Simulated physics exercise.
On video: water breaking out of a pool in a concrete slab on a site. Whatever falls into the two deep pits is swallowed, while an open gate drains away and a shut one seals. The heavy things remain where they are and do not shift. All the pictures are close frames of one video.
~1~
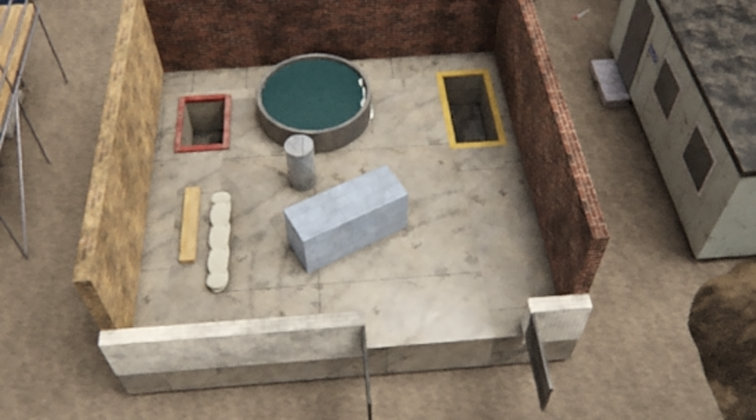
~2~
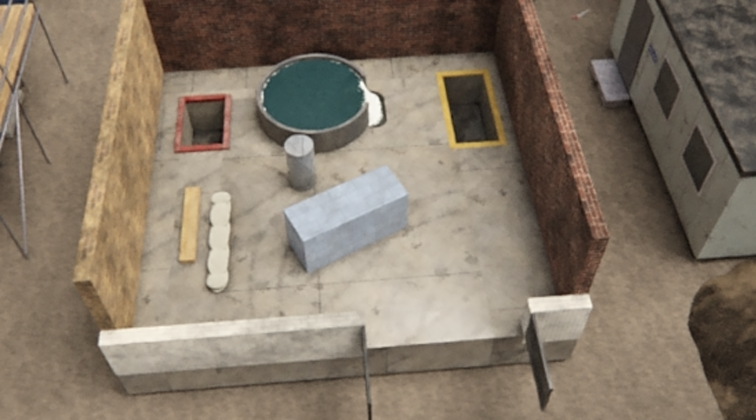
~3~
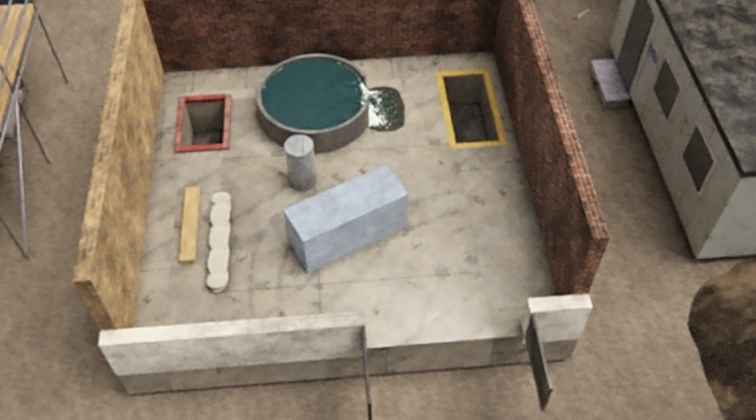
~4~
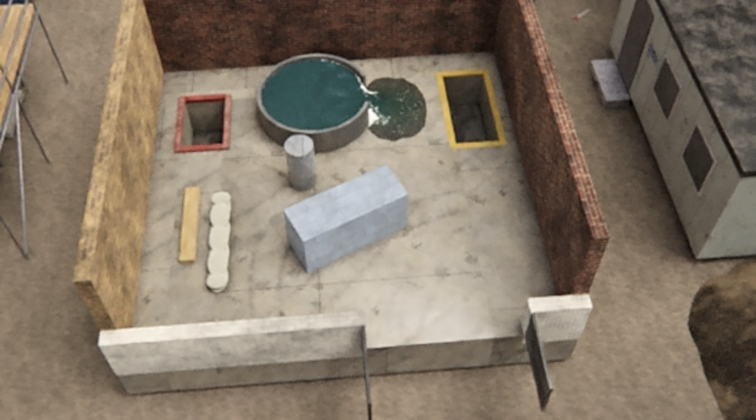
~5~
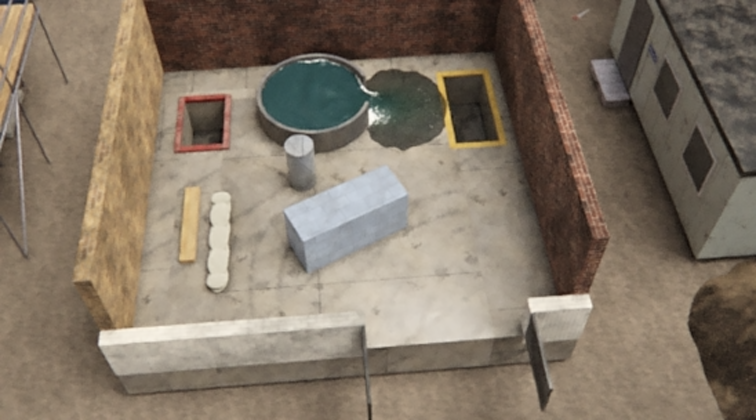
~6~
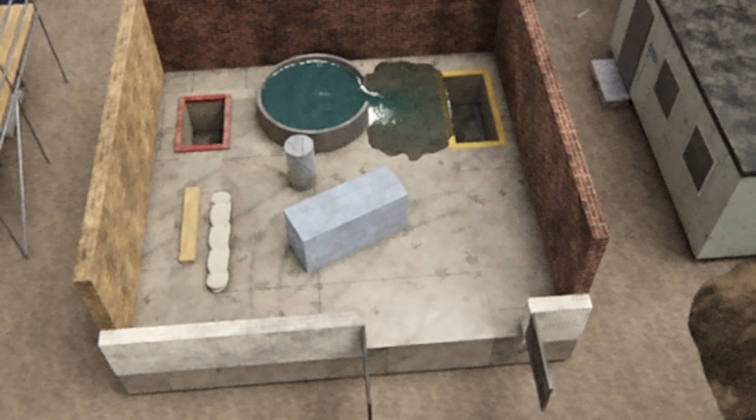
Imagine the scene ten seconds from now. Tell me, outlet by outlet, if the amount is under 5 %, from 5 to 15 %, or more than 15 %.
As I see it, the gate is going to swallow a share short of five per cent; the yellow pit is going to swallow a share past fifteen per cent; the red pit is going to swallow a share short of five per cent.
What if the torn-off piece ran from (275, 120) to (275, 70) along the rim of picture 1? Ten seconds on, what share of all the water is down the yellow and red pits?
Yellow 0 %, red 50 %.
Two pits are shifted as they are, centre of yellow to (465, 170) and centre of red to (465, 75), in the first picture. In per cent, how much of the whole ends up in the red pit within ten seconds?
Result - red pit, 25 in a hundred.
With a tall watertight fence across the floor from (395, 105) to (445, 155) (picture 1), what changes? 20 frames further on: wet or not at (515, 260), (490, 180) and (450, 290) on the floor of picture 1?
Swamped; spared; swamped.
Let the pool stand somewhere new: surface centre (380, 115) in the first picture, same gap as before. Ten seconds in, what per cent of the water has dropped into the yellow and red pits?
Shares - yellow: 70 in a hundred; red: 0 in a hundred.
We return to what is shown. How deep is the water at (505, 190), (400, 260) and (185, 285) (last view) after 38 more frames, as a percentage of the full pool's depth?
I'd say close to 4, 0 and 0 percent.
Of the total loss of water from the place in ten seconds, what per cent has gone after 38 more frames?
Estimate: Some 75 %.
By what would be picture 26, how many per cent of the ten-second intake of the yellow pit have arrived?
I make it 50 per cent.
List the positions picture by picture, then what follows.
The pool at (314, 95) is whole and still, in the first frame.
Water pours out at (367, 103) and has run to (380, 123), in the second frame.
Water pours out at (367, 104) and has run to (399, 124), in the third frame.
Water pours out at (367, 104) and has run to (420, 122), in the fourth frame.
Water pours out at (367, 104) and has run to (439, 93), in the fifth frame.
The front is at (442, 76), out from the gap at (367, 103), in the sixth frame.
A moment on, water covers 10 % of the floor; the gate 0 %, the yellow pit 7 %, the red pit 0 %.
Next, water covers 15 % of the floor; the gate 0 %, the yellow pit 16 %, the red pit 0 %.
Then, water covers 20 % of the floor; the gate 0 %, the yellow pit 28 %, the red pit 0 %.
Later, water covers 25 % of the floor; the gate 0 %, the yellow pit 44 %, the red pit 0 %.
In the end, water covers 25 % of the floor; the gate 2 %, the yellow pit 58 %, the red pit 0 %.
